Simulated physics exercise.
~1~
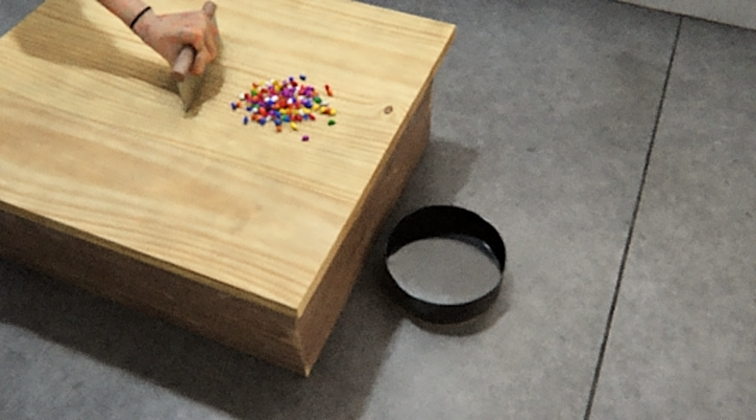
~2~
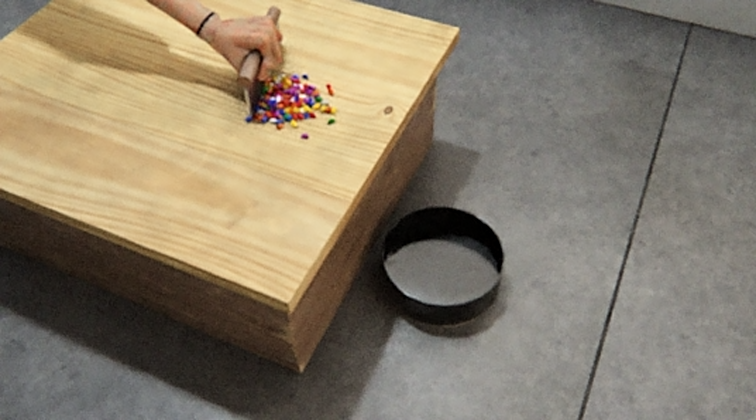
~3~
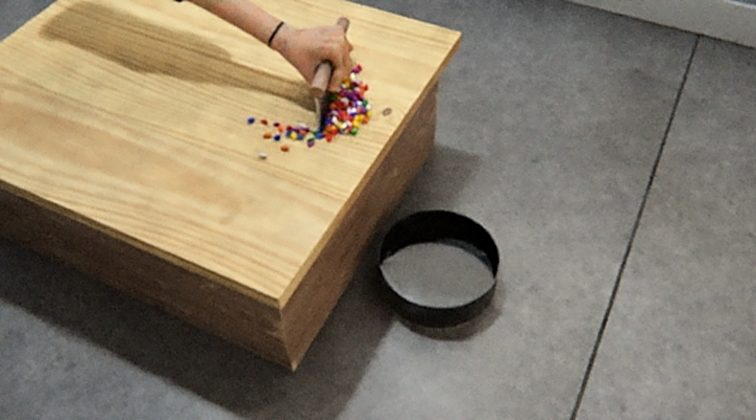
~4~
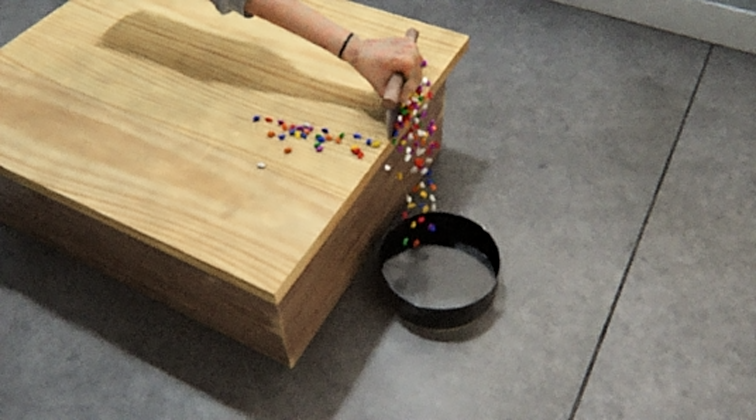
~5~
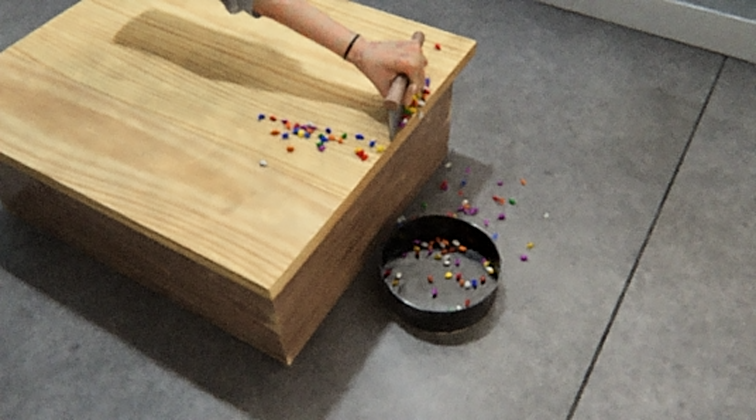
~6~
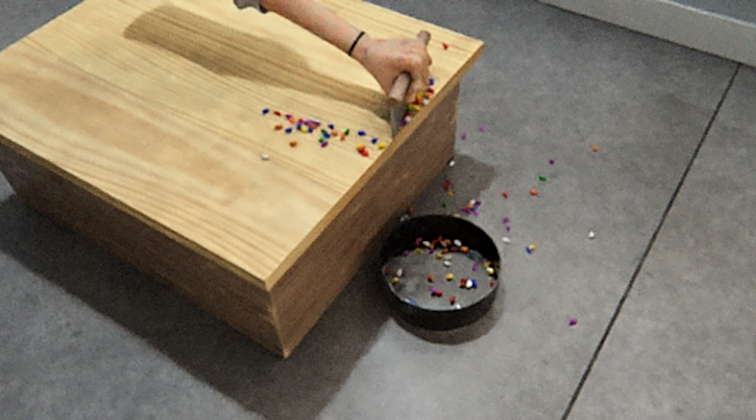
Hand pushing colourful jelly beans rightward off a wooden block with a scraper, some landing in a black pot, others scattering on the floor.
